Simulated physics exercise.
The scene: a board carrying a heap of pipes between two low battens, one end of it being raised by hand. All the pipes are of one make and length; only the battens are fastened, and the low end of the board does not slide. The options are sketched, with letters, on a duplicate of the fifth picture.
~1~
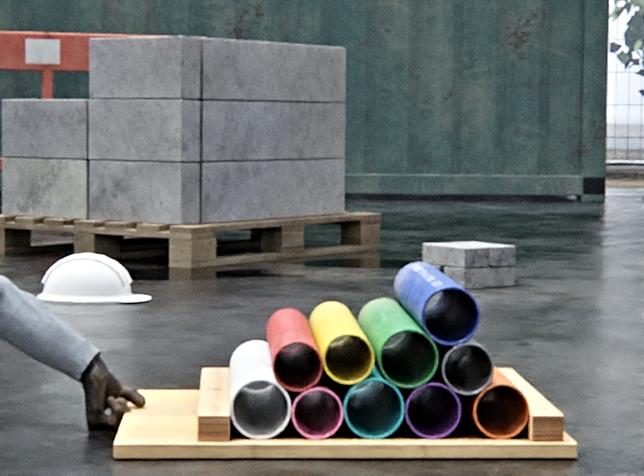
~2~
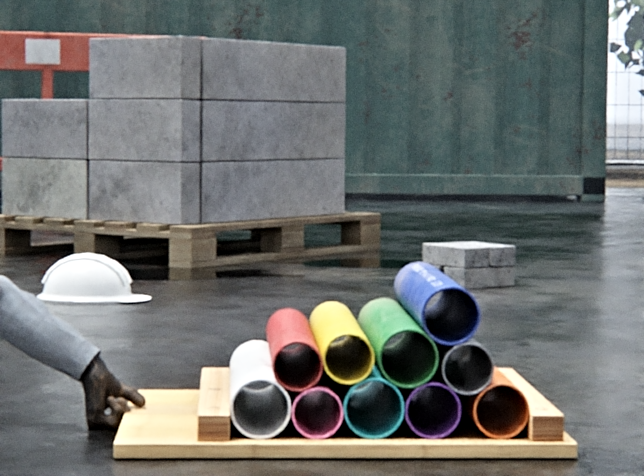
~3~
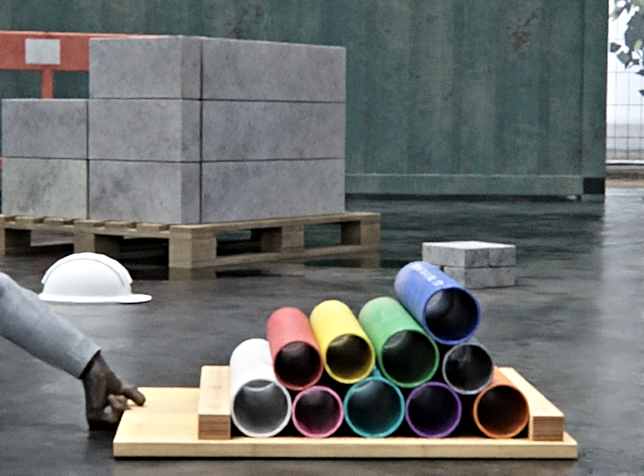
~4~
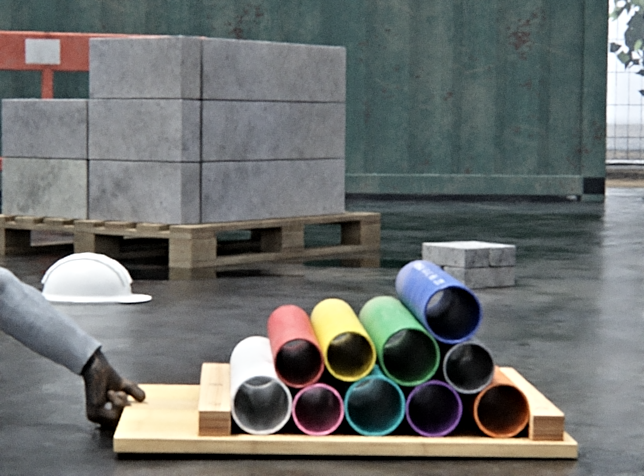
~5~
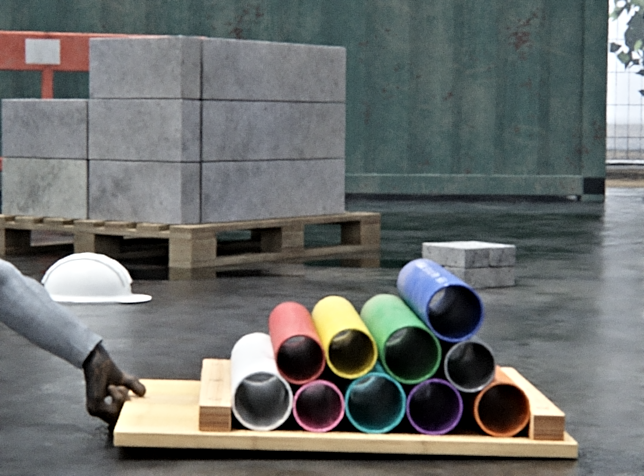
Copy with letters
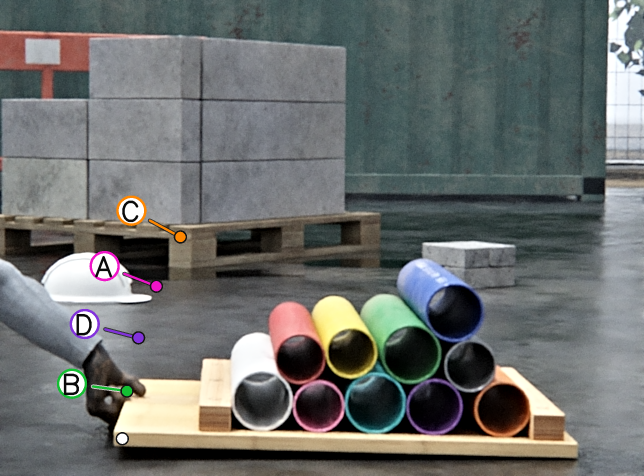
Colourful pipes lie heaped between two low battens on a pale wooden board, with white at the left, red, yellow and green above, orange at the right and blue on top. The level view faces a wet, dark floor with a white helmet, grey blocks on a pallet and a green wall behind. A hand at the left slowly raises the board's left end slightly, the pipes tilting with it, while the camera stays still.
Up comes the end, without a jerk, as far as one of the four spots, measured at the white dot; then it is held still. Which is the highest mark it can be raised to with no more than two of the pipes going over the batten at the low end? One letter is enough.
No higher than A.
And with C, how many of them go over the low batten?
It comes to five.
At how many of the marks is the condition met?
The number is three.
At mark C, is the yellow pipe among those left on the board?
No, with C.
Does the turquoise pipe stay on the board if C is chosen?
The turquoise pipe: Yes.
On the copy, A at (156, 286); B at (127, 391); C at (180, 237); D at (138, 338); the white dot at (122, 439).
On A. First, board at 15°.
Then, board at 21°.
Finally, board at 21°, two over the low batten (grey, blue).
By contrast, B none over the low batten; C five over the low batten; D none over the low batten.
